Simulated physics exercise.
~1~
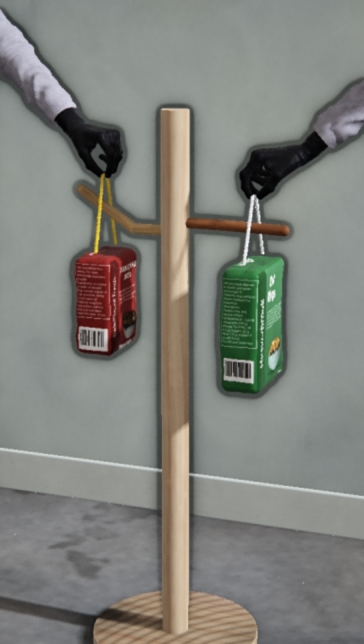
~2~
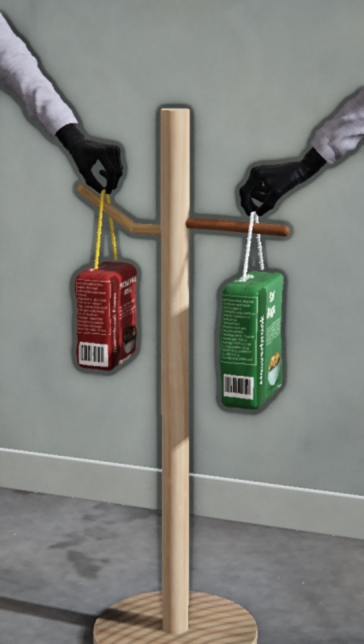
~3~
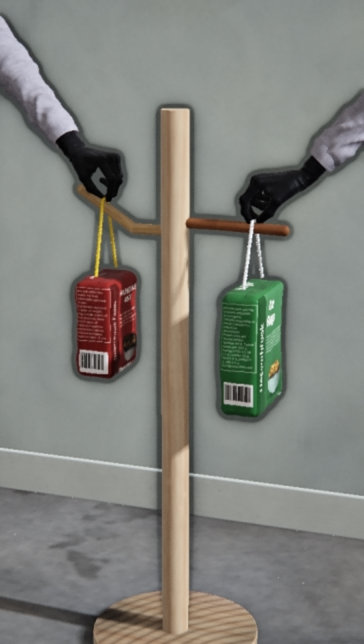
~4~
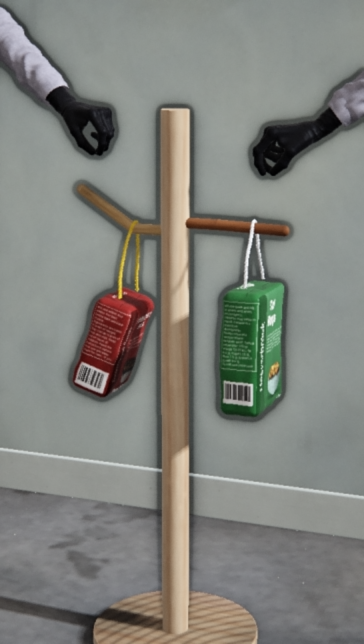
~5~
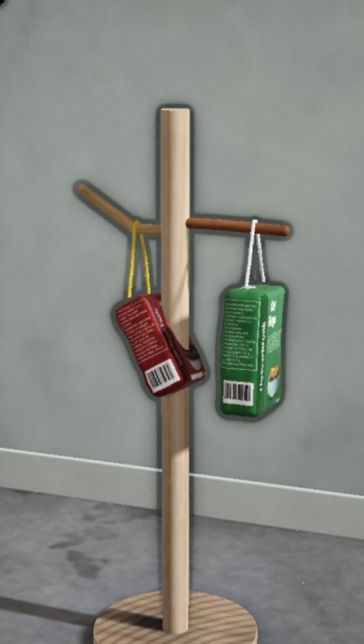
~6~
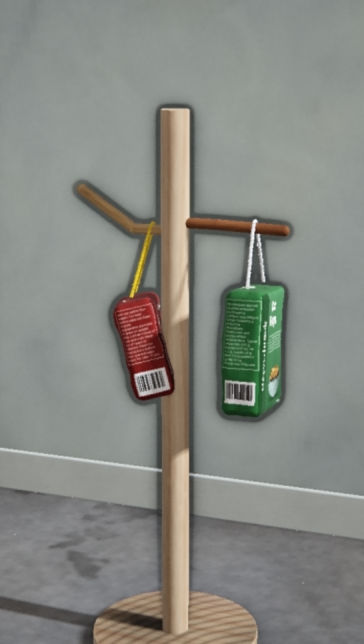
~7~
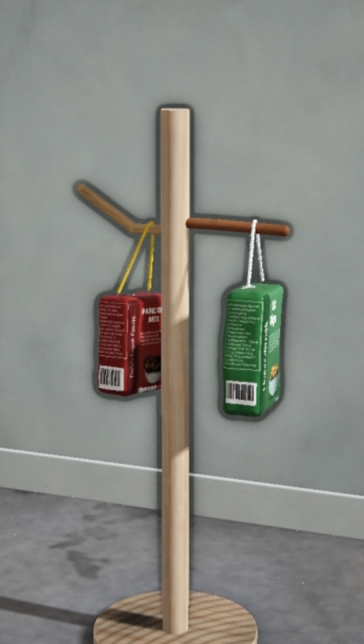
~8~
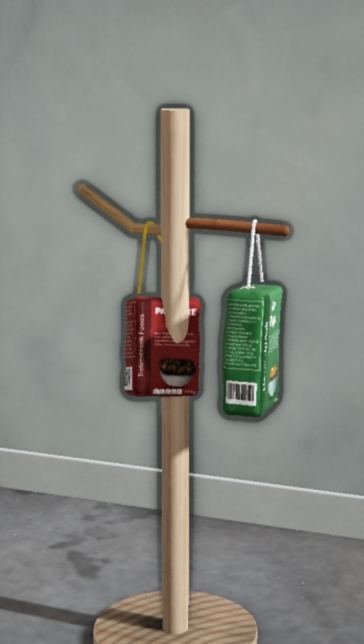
To begin with, two black-gloved hands hold a red sack on a yellow loop and a green sack on a white loop beside a wooden stand with two pegs. The hands lower both sacks a little, bringing the loops onto the left and right pegs, then let go and draw back out of view. The red sack tilts as its loop slides down the slanted left peg toward the post. It swings right, back left, then right again, twisting as it moves, while the green sack stays nearly still. Finally, both sacks remain hanging from their pegs, the red one against the post.
